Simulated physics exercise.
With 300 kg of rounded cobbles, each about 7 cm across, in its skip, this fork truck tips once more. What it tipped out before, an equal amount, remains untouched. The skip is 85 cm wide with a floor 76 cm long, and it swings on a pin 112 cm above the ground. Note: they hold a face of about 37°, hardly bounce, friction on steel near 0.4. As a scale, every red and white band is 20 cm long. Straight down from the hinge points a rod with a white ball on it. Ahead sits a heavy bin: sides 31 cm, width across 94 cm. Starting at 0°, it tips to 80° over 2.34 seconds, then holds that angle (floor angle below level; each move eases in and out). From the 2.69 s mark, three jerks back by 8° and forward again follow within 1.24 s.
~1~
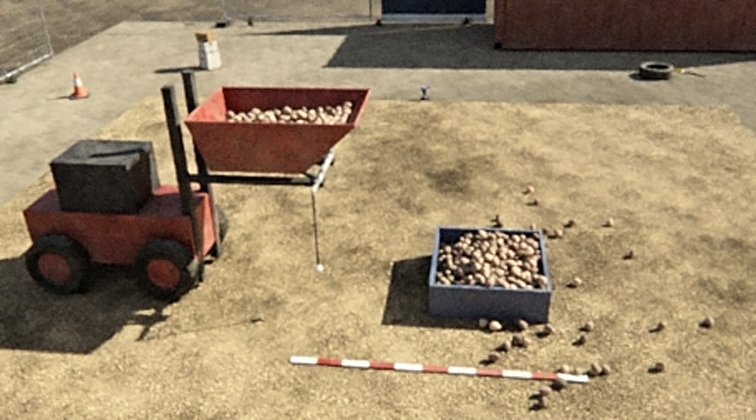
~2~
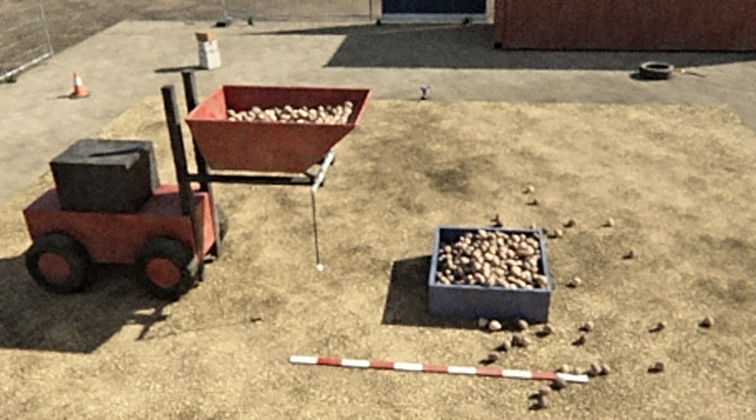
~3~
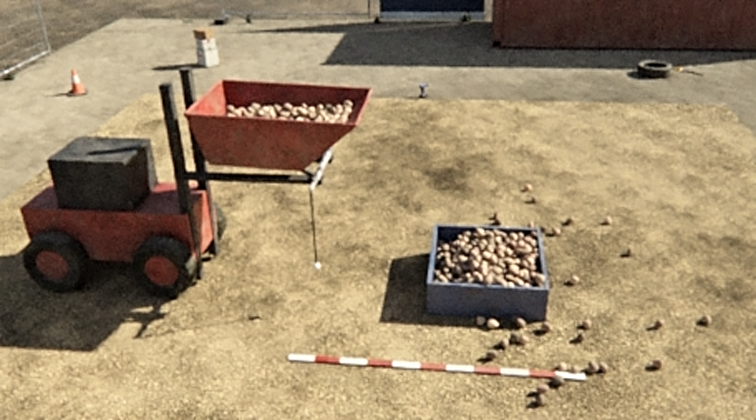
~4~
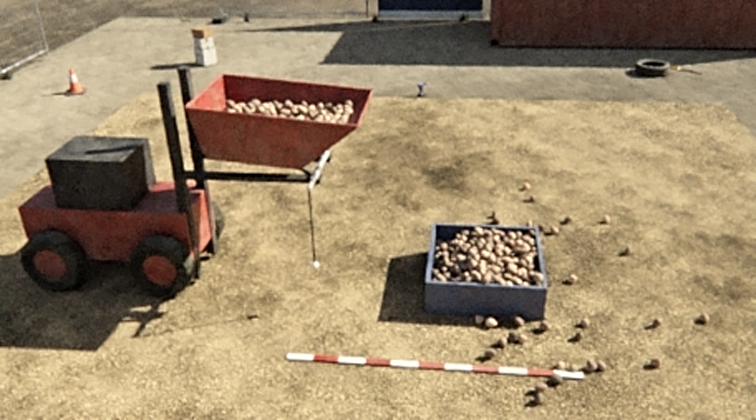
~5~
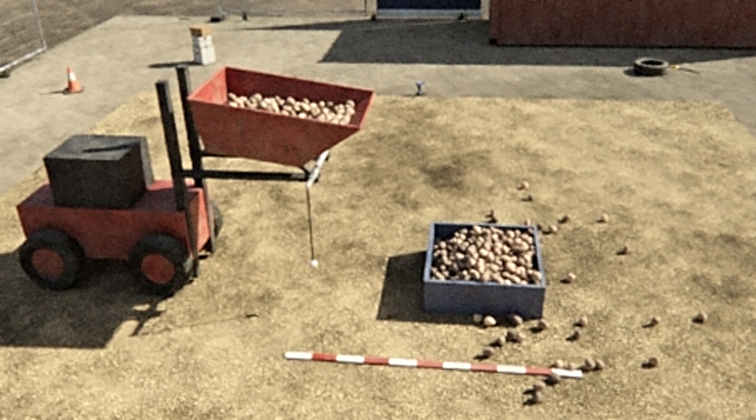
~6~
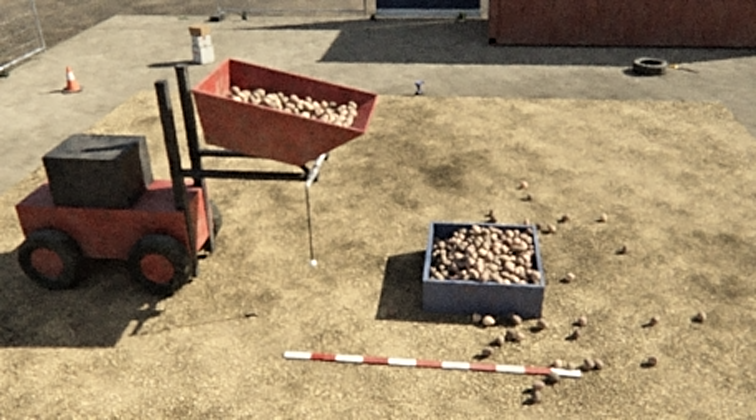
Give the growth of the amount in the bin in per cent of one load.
Close to 48 out of 100.
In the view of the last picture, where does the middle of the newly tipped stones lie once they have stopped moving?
I'd put their centre close to (444, 267).
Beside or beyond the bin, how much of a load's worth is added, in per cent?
Close to 20 parts in a hundred.
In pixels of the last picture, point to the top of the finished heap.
The crest lands at roughly (459, 236).
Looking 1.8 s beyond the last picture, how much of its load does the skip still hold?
Some 15 percent, roughly.
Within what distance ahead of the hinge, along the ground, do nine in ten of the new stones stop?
About 150 cm.
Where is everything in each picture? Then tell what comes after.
The first frame shows lip at (355, 126), floor tilted 0°, highest stones at (283, 115). The earlier load is highest near (504, 260), 33 cm above ground level, 93 % in the bin, 7 % beside or beyond the bin.
The second frame shows lip at (356, 126), floor tilted 1°, highest stones at (272, 114).
The third frame shows lip at (356, 125), floor tilted 2°, highest stones at (271, 111).
The fourth frame shows lip at (358, 127), floor tilted 5°, highest stones at (264, 108).
The fifth frame shows lip at (360, 129), floor tilted 9°, highest stones at (257, 102).
In the sixth frame, the skip is at 13°, its lip at (364, 133); the top of the load is at (248, 97).
Then, 1.2 s after the last picture the floor is at 68°; in per cent of one load, 98 in the skip, 3 short of the bin, 93 in the bin, 7 beside or beyond the bin; the foremost stones are at (621, 289).
Then, 1.8 s after the last picture the floor is at 80°; in per cent of one load, 16 in the skip, 29 short of the bin, 141 in the bin, 15 beside or beyond the bin; the foremost stones are at (621, 289).
Then, 3.8 s after the last picture the floor is at 80°; in per cent of one load, 0 in the skip, 34 short of the bin, 141 in the bin, 25 beside or beyond the bin; the foremost stones are at (621, 289).
Then, 6.1 s after the last picture the floor is at 80°; in per cent of one load, 0 in the skip, 34 short of the bin, 141 in the bin, 25 beside or beyond the bin; the foremost stones are at (621, 289). Net gain in the bin, 48.
